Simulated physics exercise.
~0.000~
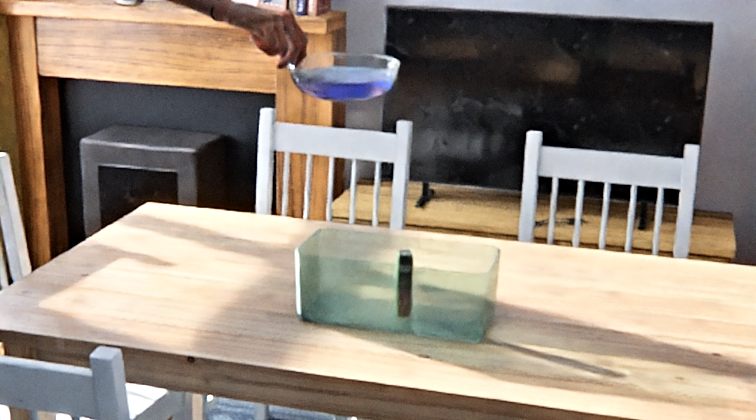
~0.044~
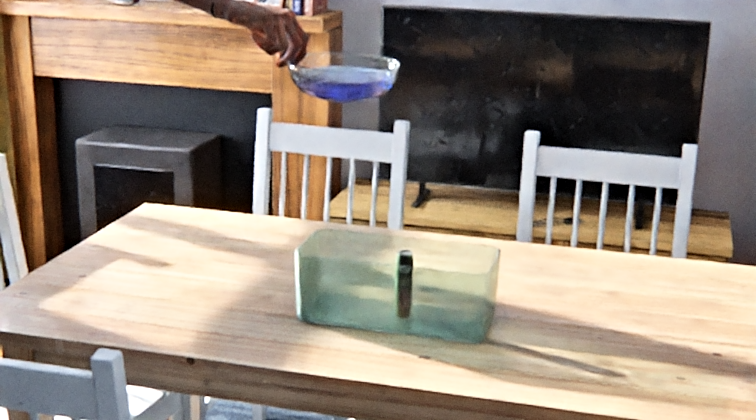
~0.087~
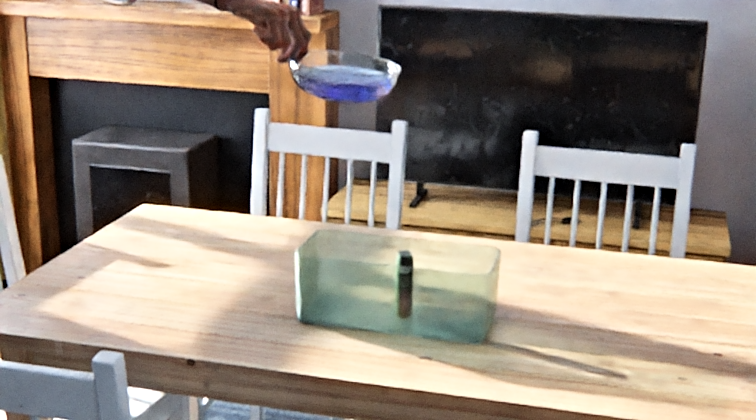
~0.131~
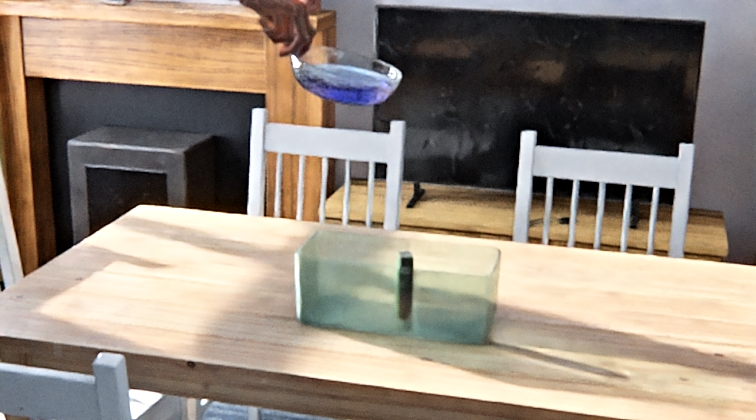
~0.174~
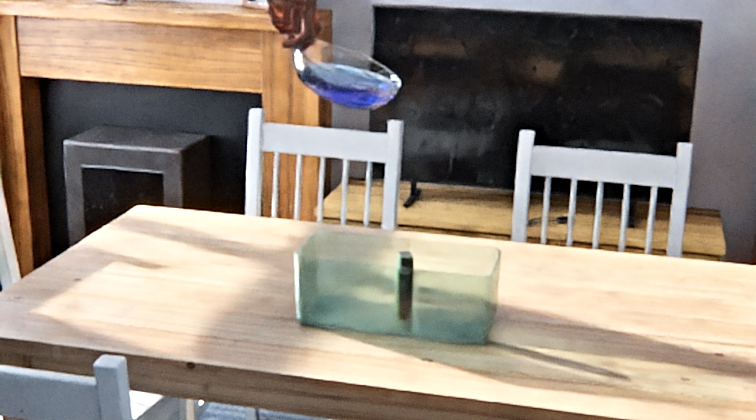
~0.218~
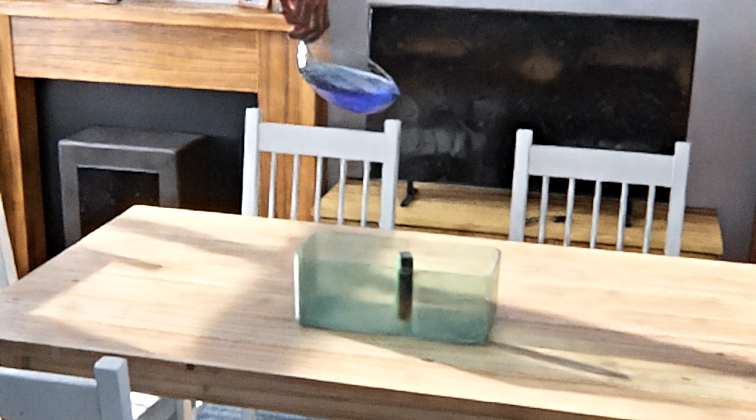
In a sunlit dining room, seen from slightly above across a pale wooden table, white slatted chairs stand around it, with a wooden fireplace at the left and a large dark screen behind. An empty, greenish see-through basin with a small dark upright object rests on the tabletop. Above it, a hand holds a clear bowl of blue-violet liquid and tilts it steadily down to the right, while the view drifts slightly.
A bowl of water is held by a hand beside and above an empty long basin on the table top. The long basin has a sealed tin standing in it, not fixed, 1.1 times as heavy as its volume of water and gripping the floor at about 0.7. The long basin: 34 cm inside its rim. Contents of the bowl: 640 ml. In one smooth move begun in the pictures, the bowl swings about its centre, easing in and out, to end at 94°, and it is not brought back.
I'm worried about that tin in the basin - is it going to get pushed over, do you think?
Tipped over.
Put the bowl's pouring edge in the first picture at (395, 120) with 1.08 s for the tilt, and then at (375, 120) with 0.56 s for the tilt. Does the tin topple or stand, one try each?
Trial 1 - tin stays standing; trial 2 - tin stays standing.
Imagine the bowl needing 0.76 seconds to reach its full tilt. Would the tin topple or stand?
Outcome - the tin stays erect.
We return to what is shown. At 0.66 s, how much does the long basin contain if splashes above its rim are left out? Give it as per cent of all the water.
About 90 per cent.
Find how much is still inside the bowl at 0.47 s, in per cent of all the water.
I'd put it near 5 percent.
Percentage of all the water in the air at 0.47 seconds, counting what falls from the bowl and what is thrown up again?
Some 92 % is the figure.
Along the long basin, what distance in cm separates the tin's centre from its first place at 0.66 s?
Its middle sits about 1 cm from the start.
Then, 0.47 s in, the tilt is 88° and 5 per cent is still to pour; the tin stands where it began.
Then, 0.66 s in, the tilt is 94° and 0 per cent is still to pour; the tin stands 1 cm from where it began.
Then, 0.85 s in, the tilt is 94° and 0 per cent is still to pour; the tin leans 21°.
Then, 1.06 s in, the tilt is 94° and 0 per cent is still to pour; the tin lies on its side.
Finally, the tin lies on its side.
